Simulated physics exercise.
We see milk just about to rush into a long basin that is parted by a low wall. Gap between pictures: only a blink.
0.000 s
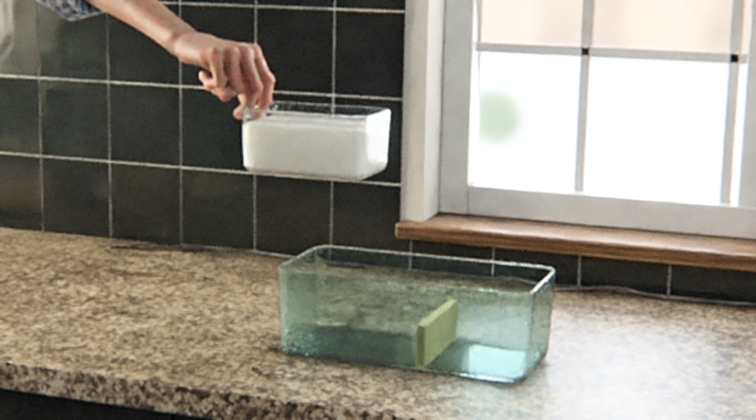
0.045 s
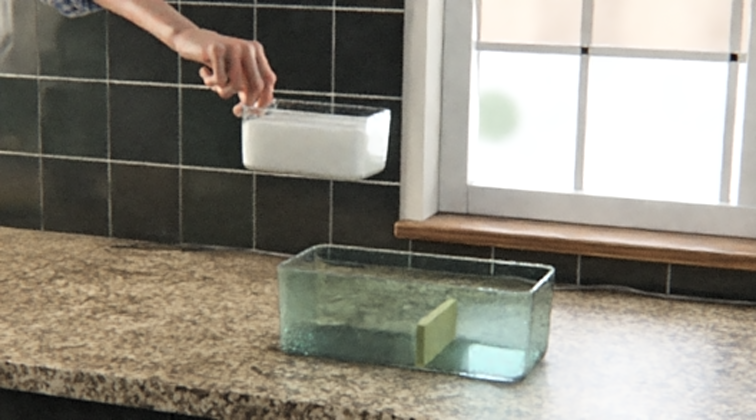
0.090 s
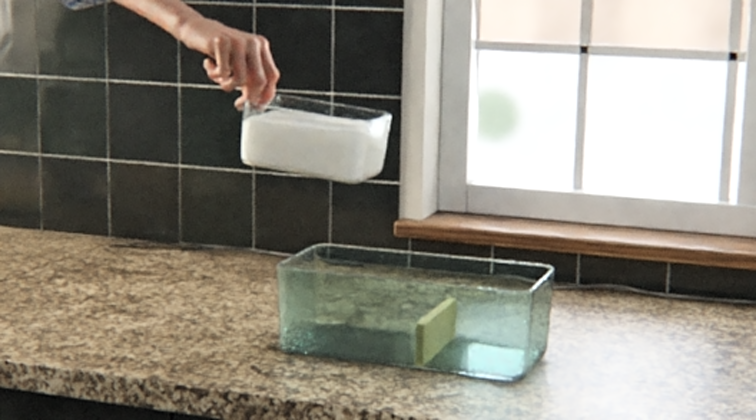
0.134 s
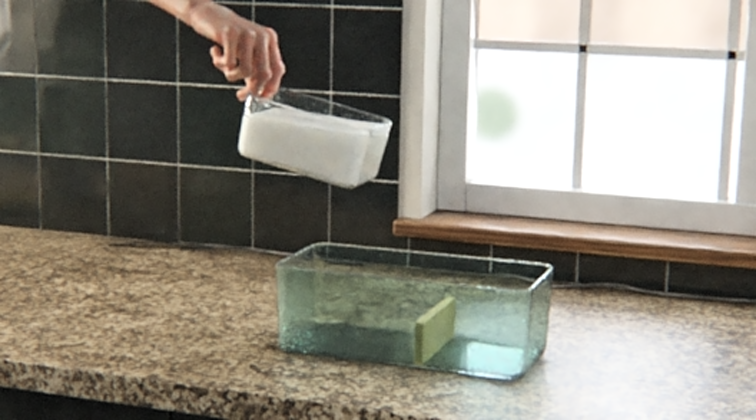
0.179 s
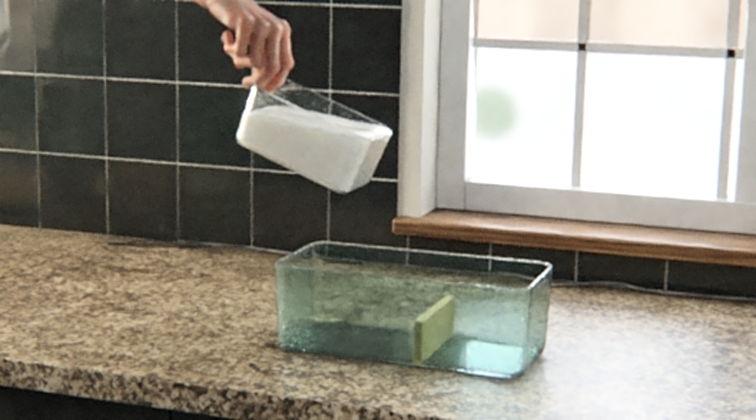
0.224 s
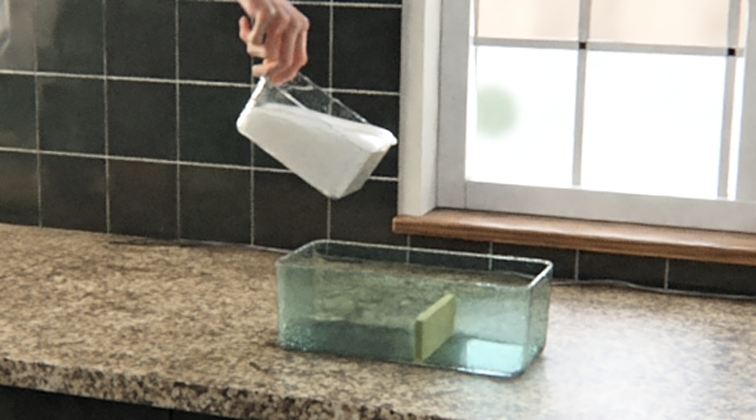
On a kitchen counter, a hand steadily tilts a clear container of milk rightward above a divided glass basin.
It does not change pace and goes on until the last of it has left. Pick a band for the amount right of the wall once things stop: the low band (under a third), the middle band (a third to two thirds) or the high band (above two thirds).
The low band.
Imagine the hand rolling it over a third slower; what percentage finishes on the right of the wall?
Close to 30 per cent.
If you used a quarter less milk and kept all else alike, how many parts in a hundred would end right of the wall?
5 %.
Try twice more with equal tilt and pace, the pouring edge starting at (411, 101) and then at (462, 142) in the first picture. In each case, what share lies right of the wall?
Close to 55 % for the first start and close to 75 % for the second.
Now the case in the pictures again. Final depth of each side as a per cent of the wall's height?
The left side sits at 50 per cent and the right side at 10.
A moment on, the oblong tub is tipped on its side and 24 per cent is still to pour, 21 is left of the wall and 3 right of it.
Next, the oblong tub is tipped on its side and 5 per cent is still to pour, 75 is left of the wall and 10 right of it.
Then the oblong tub is tipped on its side and 1 per cent is still to pour, 63 is left of the wall and 12 right of it.
Later the oblong tub is tipped on its side and 0 per cent is still to pour, 76 is left of the wall and 13 right of it.
In the end 77 per cent lies left of the wall, 13 right of it and 10 outside.
